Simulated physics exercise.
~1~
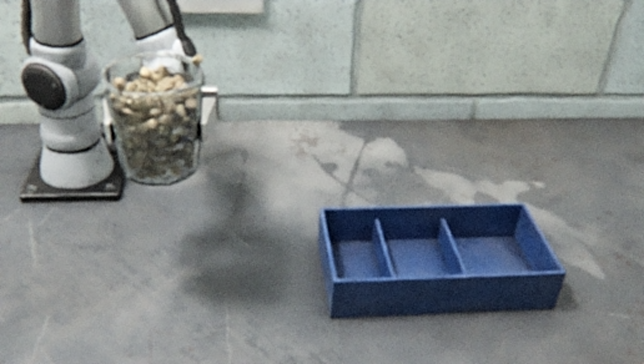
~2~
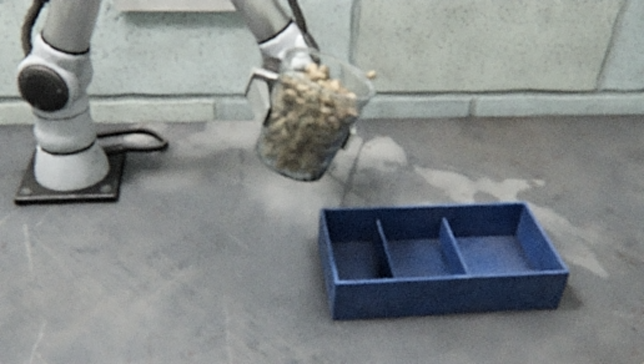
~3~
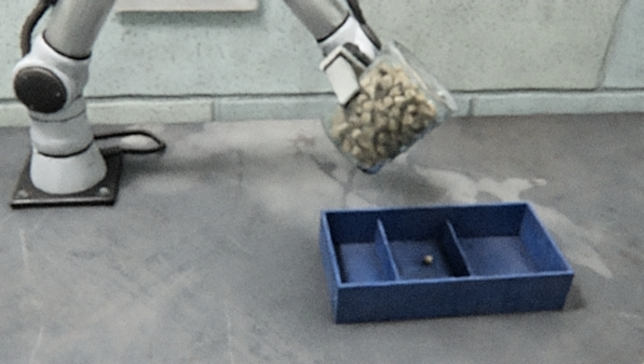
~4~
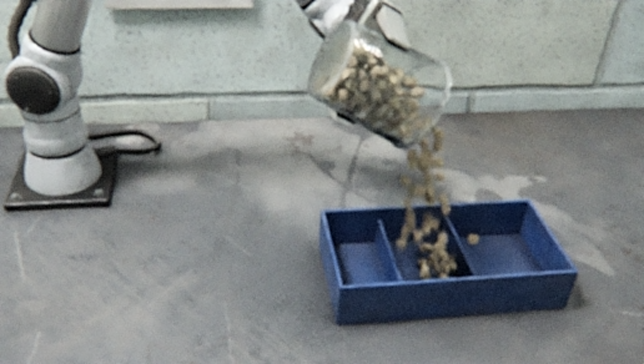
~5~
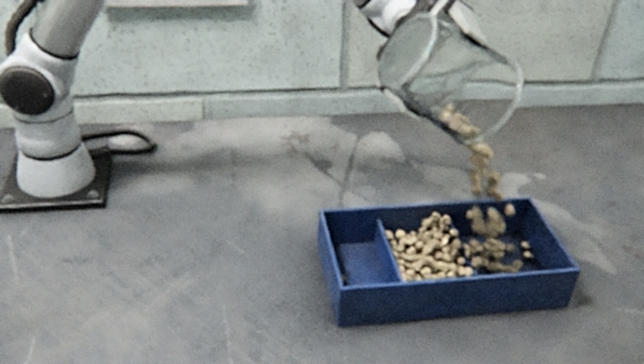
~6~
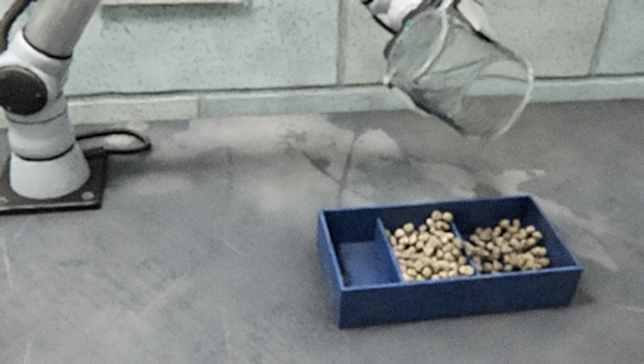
On a gray tabletop by a pale block wall, a robot arm carried a clear tumbler of small pebbles rightward and tipped it over a blue divided box, filling the middle and right sections while the left looked empty, and the tumbler ended up emptied.
